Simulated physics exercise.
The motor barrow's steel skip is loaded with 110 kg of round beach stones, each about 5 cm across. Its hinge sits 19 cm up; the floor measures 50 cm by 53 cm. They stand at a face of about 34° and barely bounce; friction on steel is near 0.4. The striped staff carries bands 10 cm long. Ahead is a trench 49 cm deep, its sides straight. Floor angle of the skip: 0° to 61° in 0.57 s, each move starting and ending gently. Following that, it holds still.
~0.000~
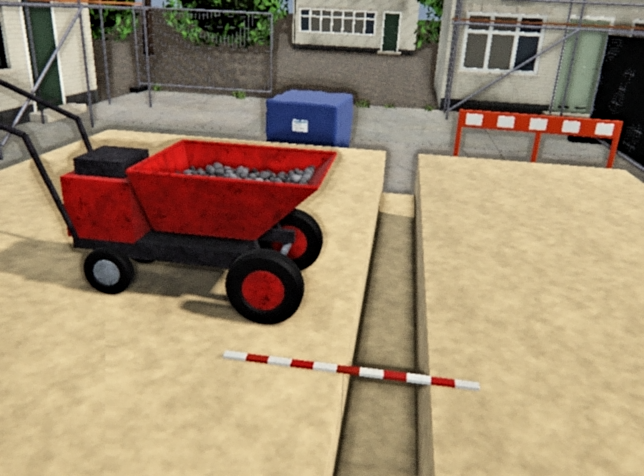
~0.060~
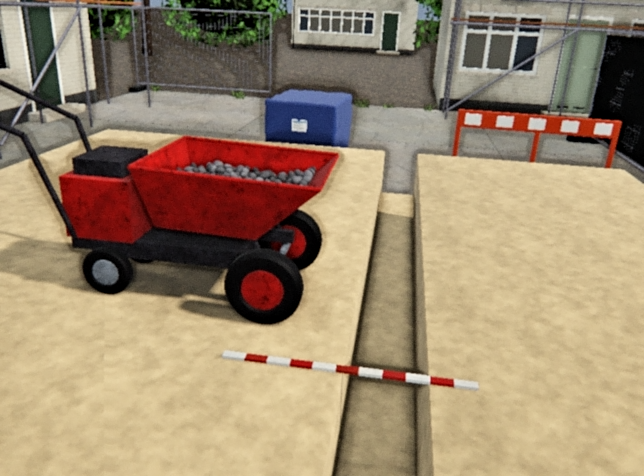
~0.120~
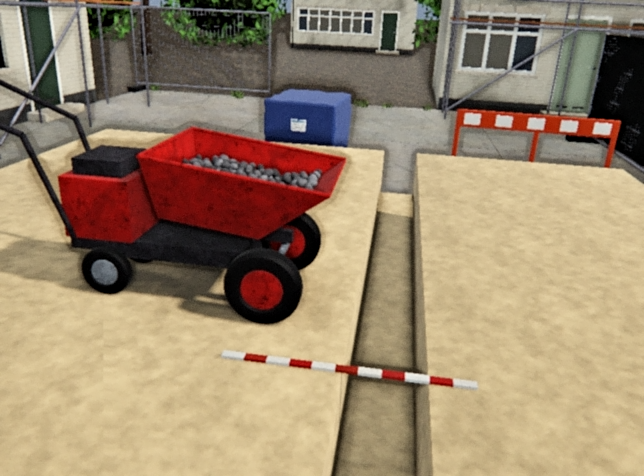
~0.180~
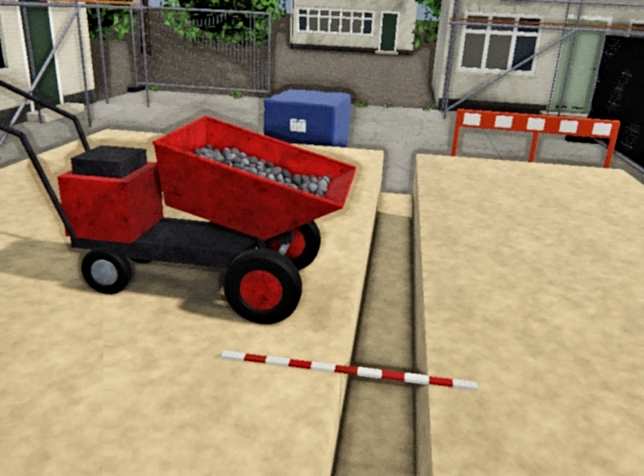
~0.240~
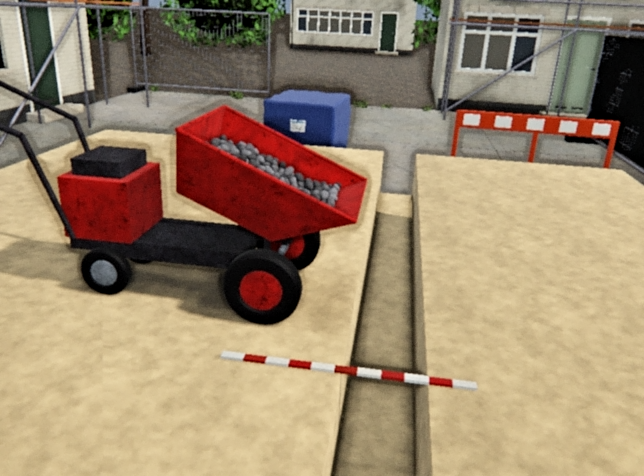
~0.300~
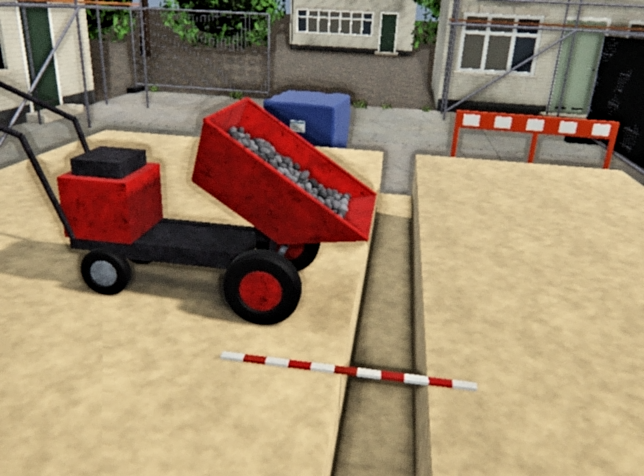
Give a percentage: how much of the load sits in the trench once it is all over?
44 %.
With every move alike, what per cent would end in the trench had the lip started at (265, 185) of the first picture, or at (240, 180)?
I'd say some 95 per cent and some 90 per cent.
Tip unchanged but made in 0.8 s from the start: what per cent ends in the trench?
Roughly 50 per cent.
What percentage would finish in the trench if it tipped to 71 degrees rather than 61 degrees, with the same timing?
It would come to about 45 percent.
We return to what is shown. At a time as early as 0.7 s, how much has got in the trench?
By then, around 10 percent.
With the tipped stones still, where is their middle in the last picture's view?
Around (444, 308).
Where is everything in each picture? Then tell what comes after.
In the first picture, lip at (317, 188), floor tilted 0°, highest stones at (270, 174).
In the second picture, the skip is at 2°, its lip at (320, 190); the top of the load is at (235, 171); the stones move at 0.4 m/s on average.
In the third picture, the skip is at 7°, its lip at (329, 196); the top of the load is at (217, 164); the stones move at 0.8 m/s on average.
In the fourth picture, the skip is at 14°, its lip at (343, 207); the top of the load is at (220, 156); the stones move at 1.1 m/s on average.
In the fifth picture, the skip is at 23°, its lip at (356, 222); the top of the load is at (220, 145); the stones move at 1.3 m/s on average.
In the sixth picture, lip at (368, 240), floor tilted 33°, highest stones at (236, 138); the stones move at 1.3 m/s on average.
After 0.4 s the floor is at 52°; 100 % in the skip; the foremost stones are at (360, 249).
After 0.7 s the floor is at 61°; 89 % in the skip, 11 % in the trench; the foremost stones are at (427, 281).
After 1.0 s the floor is at 61°; 28 % in the skip, 21 % in the trench, 51 % past the trench; the foremost stones are at (564, 323).
After 3.0 s the floor is at 61°; 0 % in the skip, 44 % in the trench, 56 % past the trench; the foremost stones are past the picture's edge.
